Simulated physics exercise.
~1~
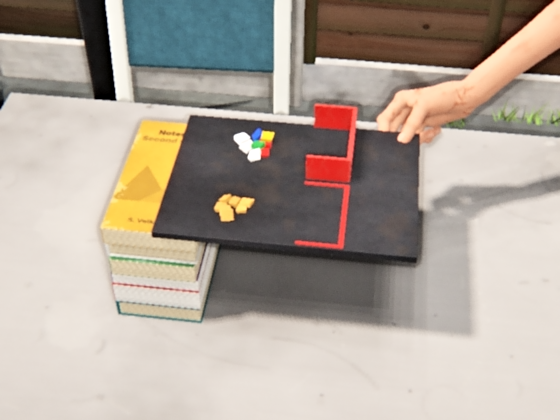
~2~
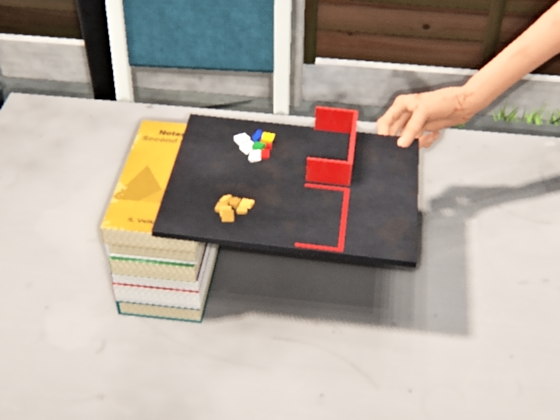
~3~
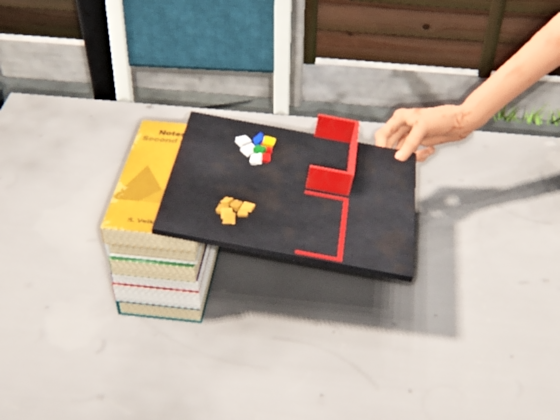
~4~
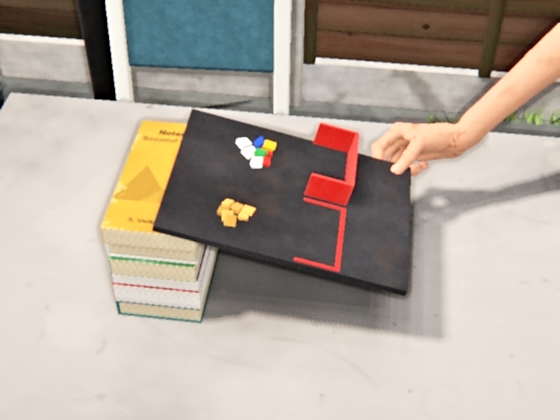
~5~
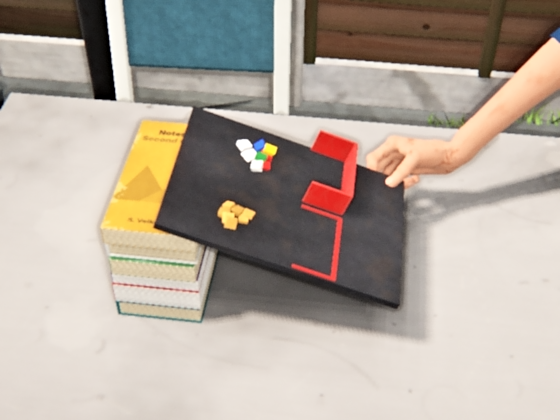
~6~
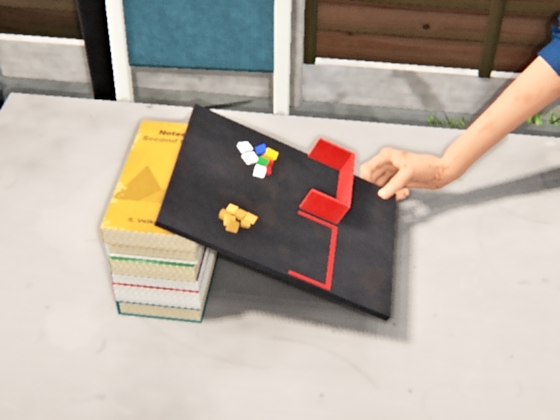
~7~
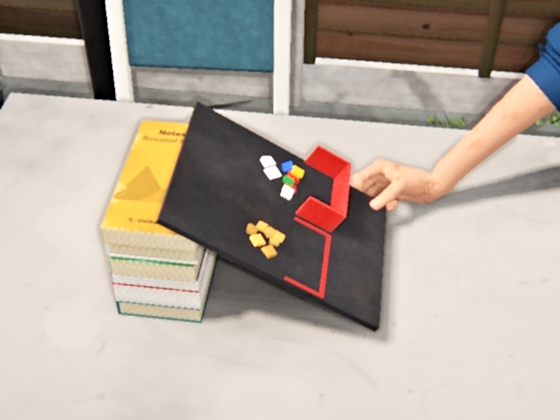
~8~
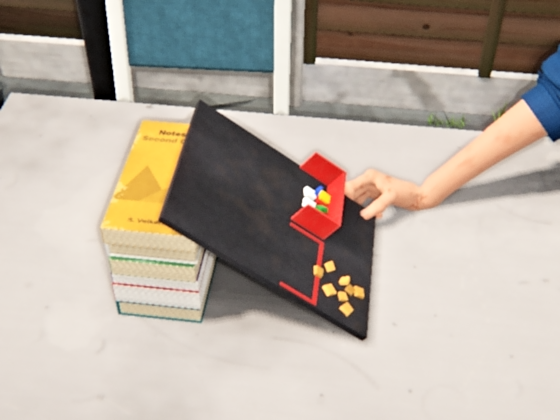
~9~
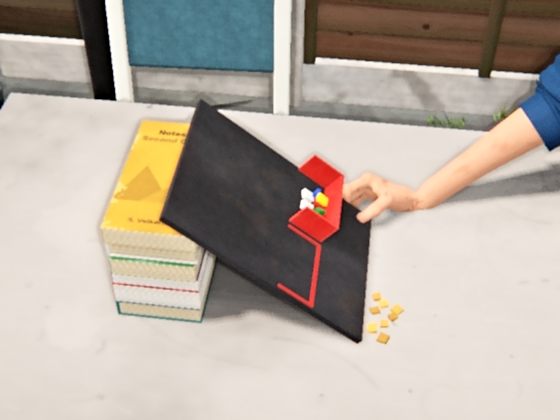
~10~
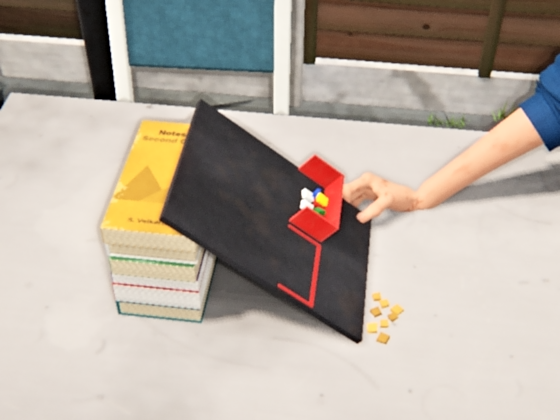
On a pale tabletop, a hand lowers a black board's end, orange chunks sliding off while coloured pieces stop inside a red barrier.
